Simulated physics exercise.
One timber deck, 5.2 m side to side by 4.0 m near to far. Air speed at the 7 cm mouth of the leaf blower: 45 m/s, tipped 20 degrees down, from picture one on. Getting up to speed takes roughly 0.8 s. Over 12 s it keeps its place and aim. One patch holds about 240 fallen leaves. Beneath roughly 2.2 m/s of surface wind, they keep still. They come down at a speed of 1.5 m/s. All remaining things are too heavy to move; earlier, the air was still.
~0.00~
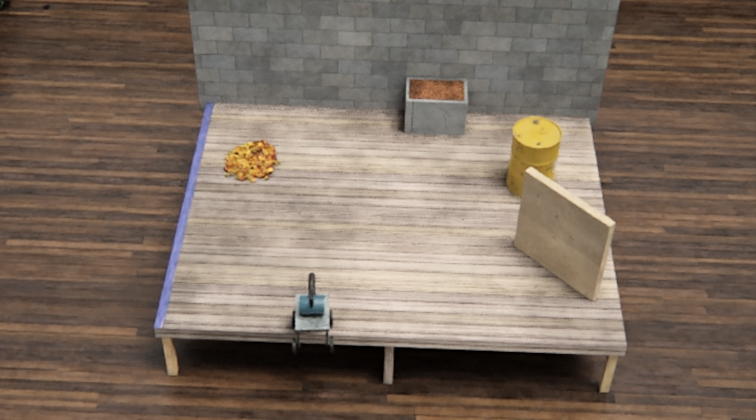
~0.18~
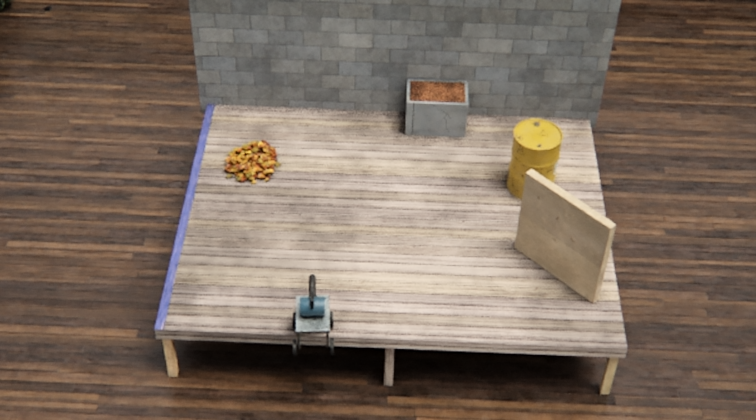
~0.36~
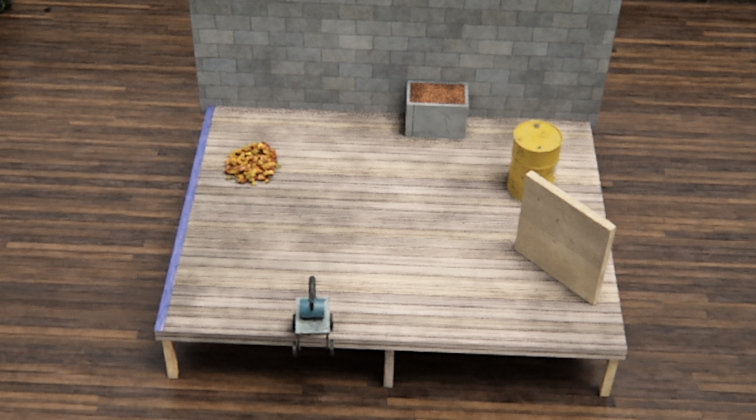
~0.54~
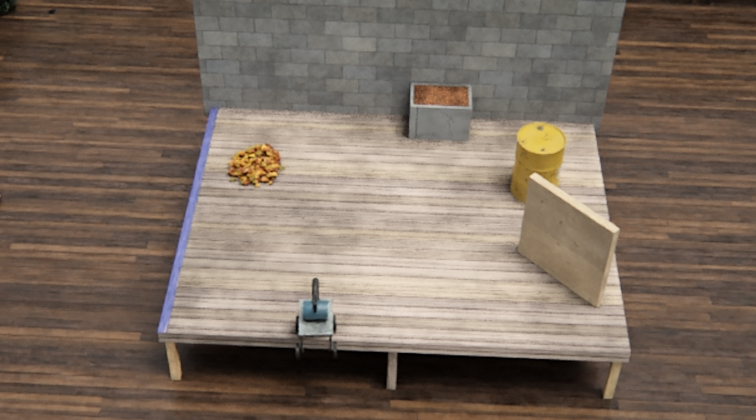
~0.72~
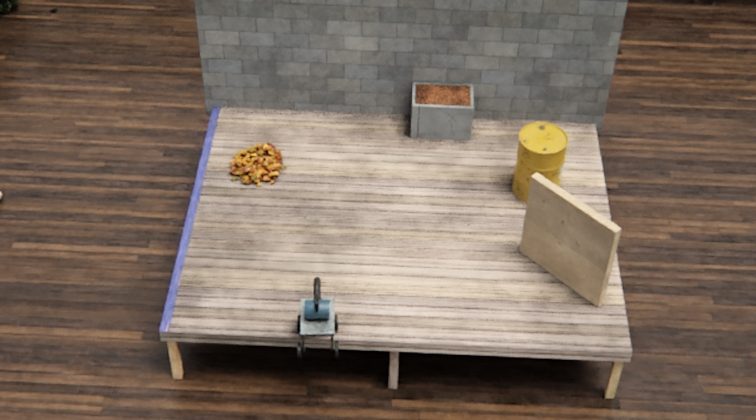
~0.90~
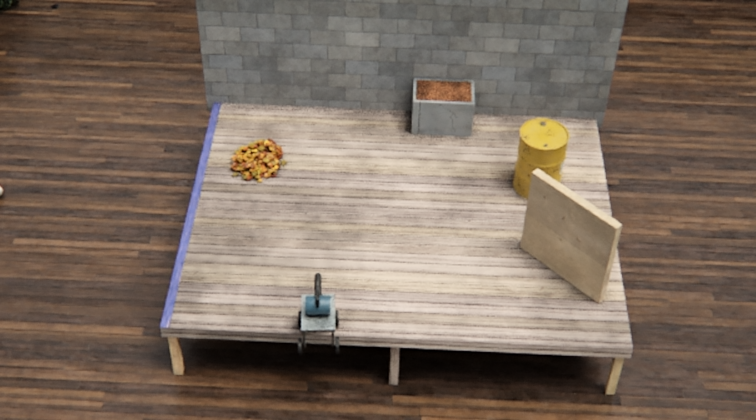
A pile of orange leaves lies almost still on a timber deck near a small blower.
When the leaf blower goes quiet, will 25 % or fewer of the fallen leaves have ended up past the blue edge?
The blower pushes more than a quarter past that edge.
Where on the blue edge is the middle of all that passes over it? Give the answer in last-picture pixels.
Median crossing, approx. (212, 113).
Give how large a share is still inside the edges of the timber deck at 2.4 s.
I reckon some 70 %.
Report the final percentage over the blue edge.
Result: Close to 90 in a hundred.
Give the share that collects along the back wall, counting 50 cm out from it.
5 per cent.
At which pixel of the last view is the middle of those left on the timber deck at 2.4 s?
Somewhere about (226, 110), I'd say.
After 2.4 s the count stands so, 23 % are over the blue edge; the middle of those still in play is near (226, 110).
After 3.8 s the count stands so, 65 % are over the blue edge; the middle of those still in play is near (227, 101).
After 6.6 s the count stands so, 84 % are over the blue edge; the middle of those still in play is near (235, 102).
After 12.0 s, at the end, 95 % are over the blue edge.
